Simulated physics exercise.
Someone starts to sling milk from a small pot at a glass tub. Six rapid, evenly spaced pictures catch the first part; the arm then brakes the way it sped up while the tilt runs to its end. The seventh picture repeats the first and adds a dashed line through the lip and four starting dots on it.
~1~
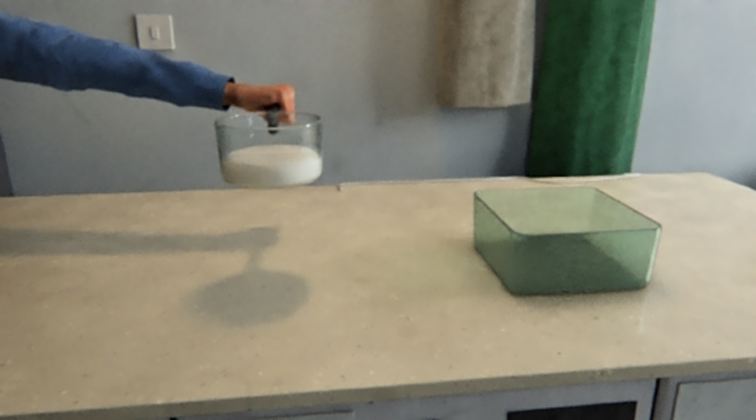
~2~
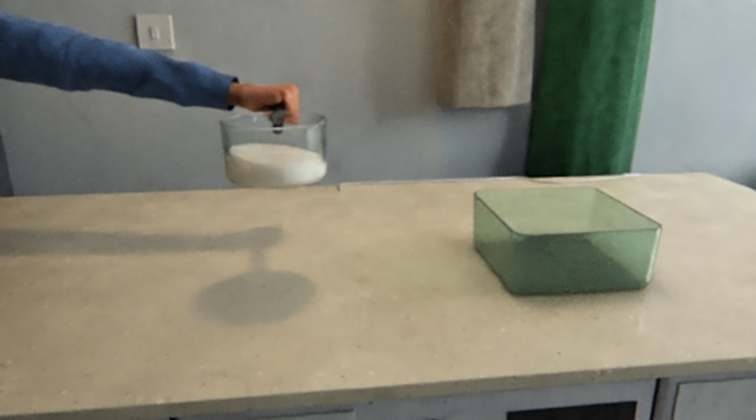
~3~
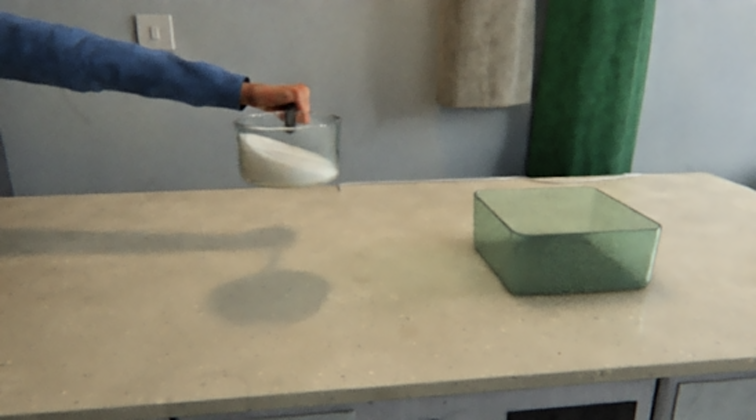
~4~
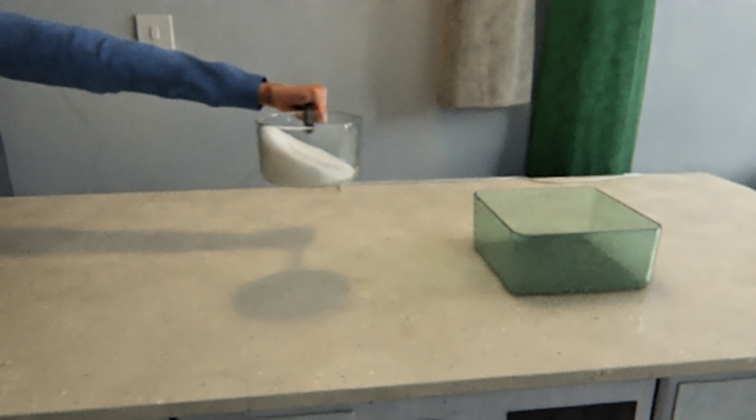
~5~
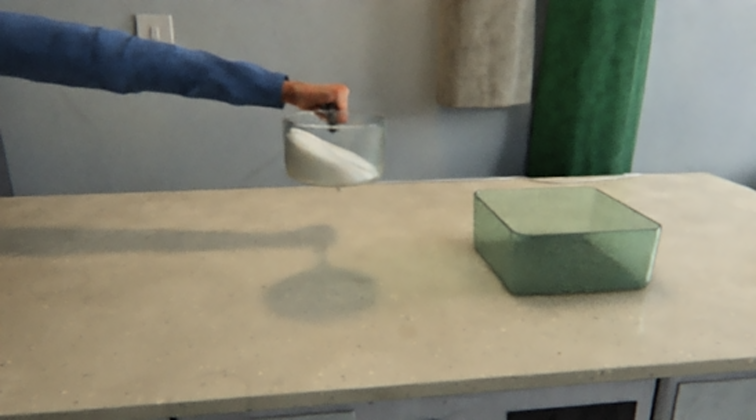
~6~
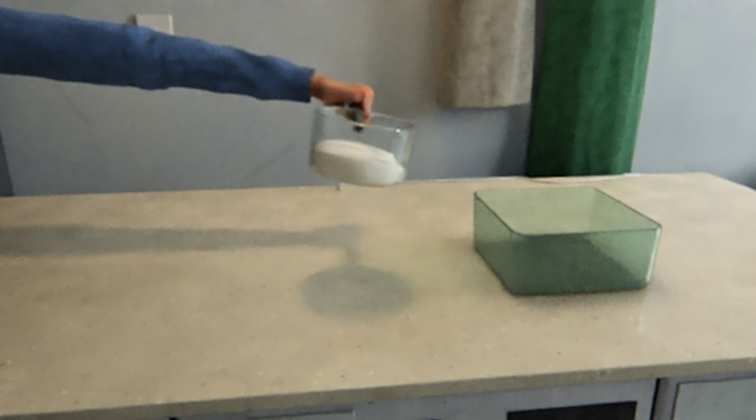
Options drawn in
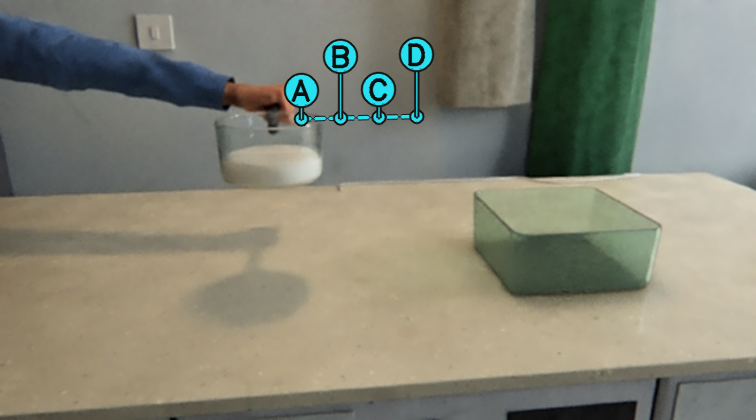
A hand at the end of a blue-sleeved arm holds a small clear pot of white milk above the left side of a pale speckled countertop, seen from the front and slightly above by a still camera. A green-tinted glass tub sits at right, before a grey wall with beige and green cloths. The arm carries the pot rightward, the milk slopes up the left side, and the pot tilts slightly right.
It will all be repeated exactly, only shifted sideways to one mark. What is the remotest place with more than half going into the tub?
B.
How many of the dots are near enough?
Three of them.
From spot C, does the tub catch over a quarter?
Yes.
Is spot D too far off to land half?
No, not at all.
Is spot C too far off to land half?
No, not at all.
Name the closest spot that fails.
A.
On the marked copy, A at (301, 118); B at (340, 118); C at (378, 117); D at (416, 116).
Choosing A, about 34 % lands in the tub, 62 % falls short and 5 % goes beside or beyond.
Choosing B, about 63 % lands in the tub, 32 % falls short and 5 % goes beside or beyond.
Choosing C, about 86 % lands in the tub, 11 % falls short and 3 % goes beside or beyond.
Choosing D, about 78 % lands in the tub, 7 % falls short and 15 % goes beside or beyond.
